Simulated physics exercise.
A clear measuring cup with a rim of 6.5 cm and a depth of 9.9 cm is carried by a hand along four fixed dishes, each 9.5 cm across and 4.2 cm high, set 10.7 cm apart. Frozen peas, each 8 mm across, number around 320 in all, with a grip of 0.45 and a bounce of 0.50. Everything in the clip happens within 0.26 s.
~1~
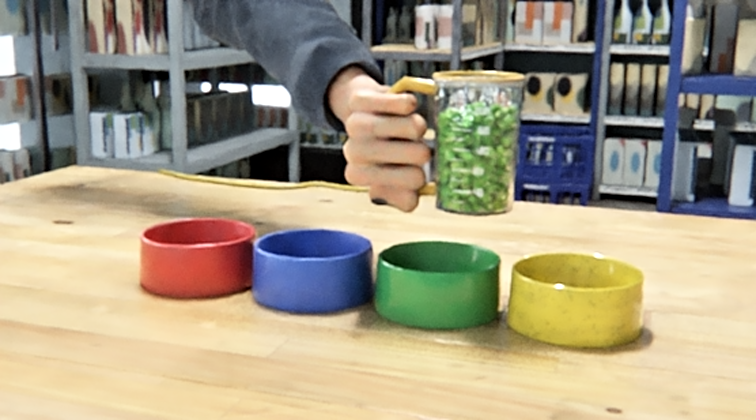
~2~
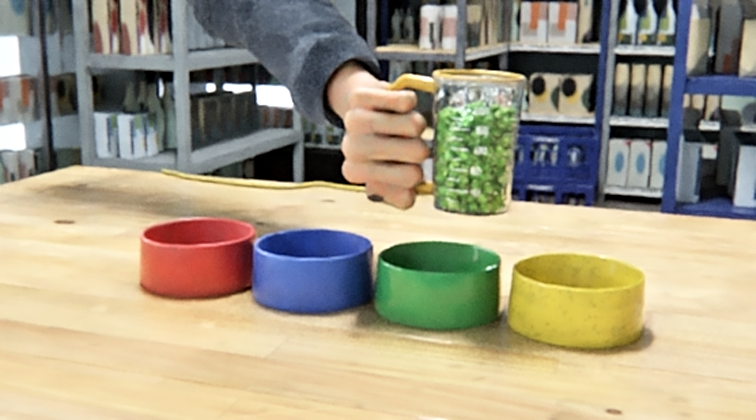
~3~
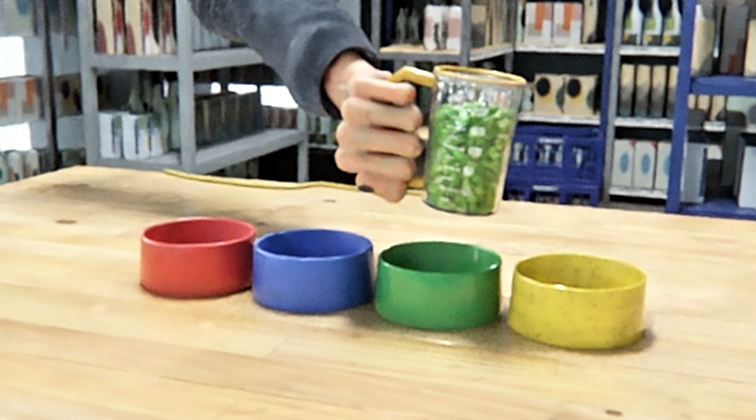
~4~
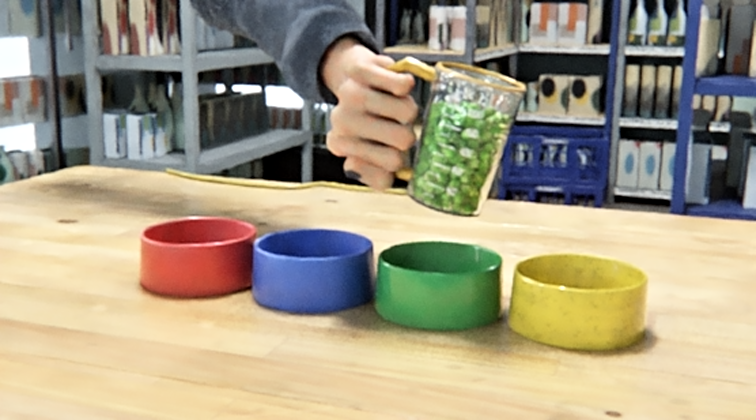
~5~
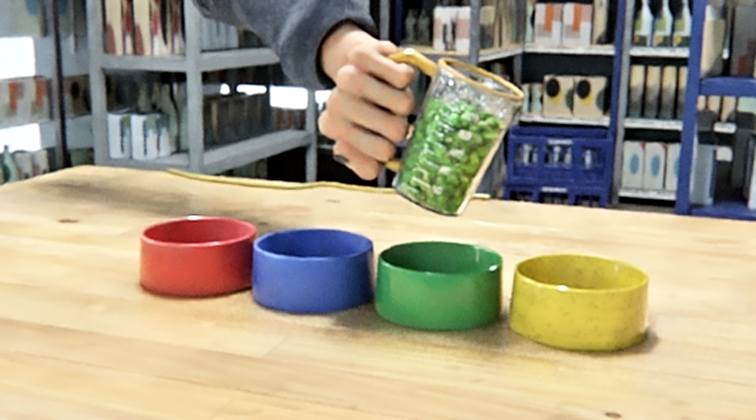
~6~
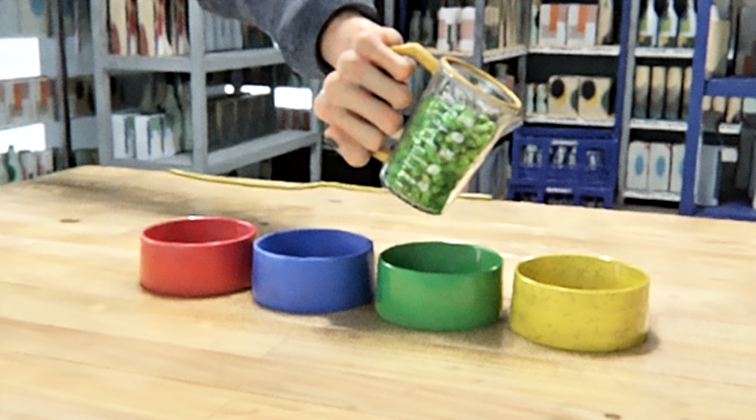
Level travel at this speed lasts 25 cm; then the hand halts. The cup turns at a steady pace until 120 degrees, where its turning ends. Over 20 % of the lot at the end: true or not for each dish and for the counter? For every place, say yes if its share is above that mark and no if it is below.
Red: No, blue: No, green: Yes, yellow: No, counter: No.
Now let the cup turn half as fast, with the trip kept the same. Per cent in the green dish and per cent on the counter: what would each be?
Then green ends at 0 and the counter at 0.
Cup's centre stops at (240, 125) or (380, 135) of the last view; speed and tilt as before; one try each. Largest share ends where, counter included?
The largest share ends at green first and at green second.
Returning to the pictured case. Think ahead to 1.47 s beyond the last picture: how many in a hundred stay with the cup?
I reckon around 0 per cent.
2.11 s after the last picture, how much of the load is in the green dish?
About 85 percent up to now.
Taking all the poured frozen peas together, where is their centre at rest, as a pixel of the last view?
About (429, 286).
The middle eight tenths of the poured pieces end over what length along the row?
It covers some 8 centimetres of the row.
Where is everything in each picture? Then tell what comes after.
The first frame shows cup at (476, 143), tilt 0 degrees, lip at (522, 79), moved 0.0 cm; middle of the pieces at (480, 159); yellow dish at (577, 271); green dish at (440, 257); blue dish at (314, 244); red dish at (199, 232).
The second frame shows cup at (475, 142), tilt 2 degrees, lip at (523, 79), moved 0.1 cm; middle of the pieces at (478, 159).
The third frame shows cup at (470, 142), tilt 7 degrees, lip at (523, 83), moved 0.6 cm; middle of the pieces at (471, 158).
The fourth frame shows cup at (462, 141), tilt 15 degrees, lip at (523, 90), moved 1.2 cm; middle of the pieces at (462, 157).
The fifth frame shows cup at (454, 140), tilt 23 degrees, lip at (521, 98), moved 1.8 cm; middle of the pieces at (452, 156).
The sixth frame shows cup at (446, 139), tilt 31 degrees, lip at (518, 108), moved 2.5 cm; middle of the pieces at (441, 154); yellow dish at (581, 273); green dish at (441, 258); blue dish at (314, 244); red dish at (199, 231).
Then, 0.89 s after the last picture, tilt 120 degrees; cup holds 10 %, blue 5 %, green 80 %.
Then, 1.47 s after the last picture, tilt 120 degrees; cup holds 0 %, blue 5 %, green 85 %.
Then, 2.11 s after the last picture, tilt 120 degrees; cup holds 0 %, blue 5 %, green 85 %.
In the end, red 0 %, blue 5 %, green 85 %, yellow 0 %, counter 10 %.
